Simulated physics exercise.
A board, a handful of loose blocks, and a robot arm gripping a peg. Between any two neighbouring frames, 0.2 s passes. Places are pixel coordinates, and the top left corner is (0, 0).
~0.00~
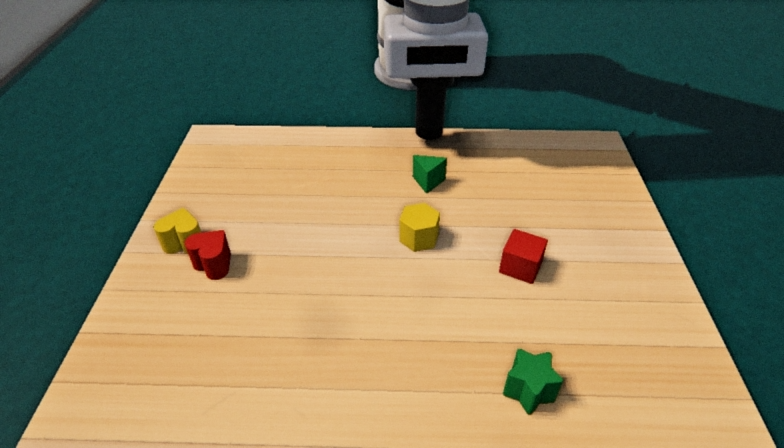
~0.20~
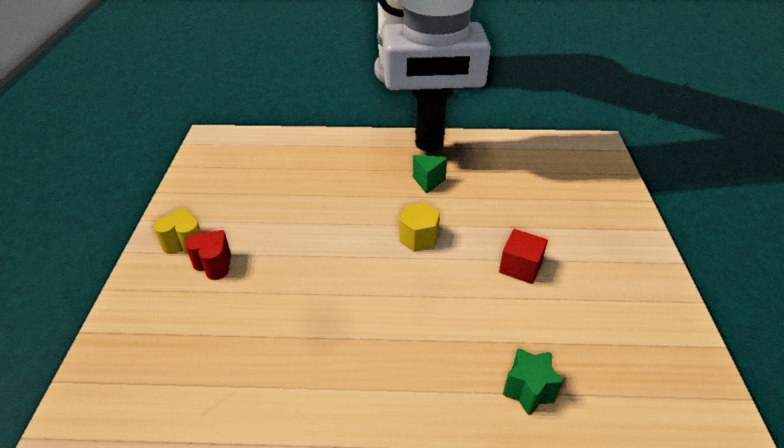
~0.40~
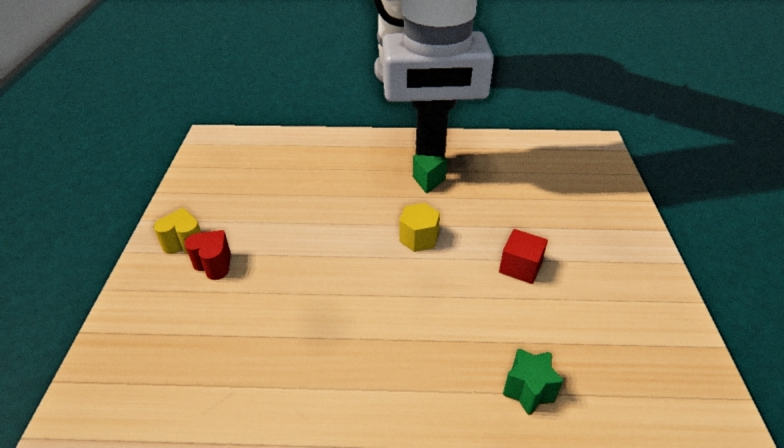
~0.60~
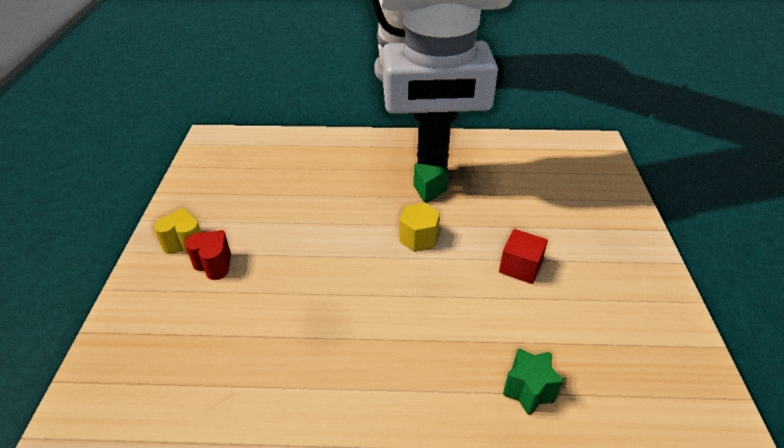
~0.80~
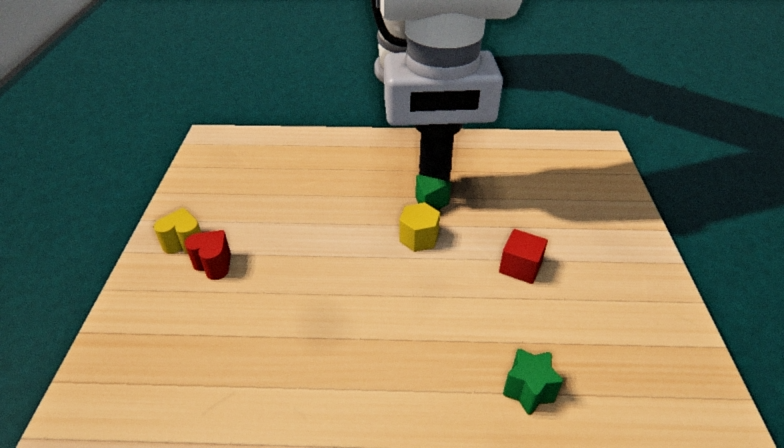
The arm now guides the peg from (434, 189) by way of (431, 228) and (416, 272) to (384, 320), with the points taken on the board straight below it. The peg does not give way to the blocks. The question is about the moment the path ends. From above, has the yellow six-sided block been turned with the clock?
I believe so.
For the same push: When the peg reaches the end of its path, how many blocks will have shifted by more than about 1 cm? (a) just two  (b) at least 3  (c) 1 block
My answer is option a.
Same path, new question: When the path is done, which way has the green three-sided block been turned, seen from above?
From overhead, anticlockwise.
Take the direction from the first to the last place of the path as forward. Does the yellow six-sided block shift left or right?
Moves right.
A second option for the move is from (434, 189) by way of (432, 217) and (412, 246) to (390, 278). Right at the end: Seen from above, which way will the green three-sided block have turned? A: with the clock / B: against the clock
I choose B.
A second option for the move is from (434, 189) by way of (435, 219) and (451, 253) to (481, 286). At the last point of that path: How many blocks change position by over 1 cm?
That makes 2 blocks.
On the path given first. One third of the way, peg at (432, 219); yellow six-sided block at (404, 237), turned 20° clockwise; green three-sided block at (431, 225).
Two thirds of the way, peg at (416, 263); yellow six-sided block at (376, 255), turned 60° clockwise; green three-sided block at (405, 273), turned 25° clockwise.
At the end, peg at (384, 311); yellow six-sided block at (361, 263), turned 120° clockwise; green three-sided block at (382, 326), turned 30° anticlockwise; red square block unmoved.
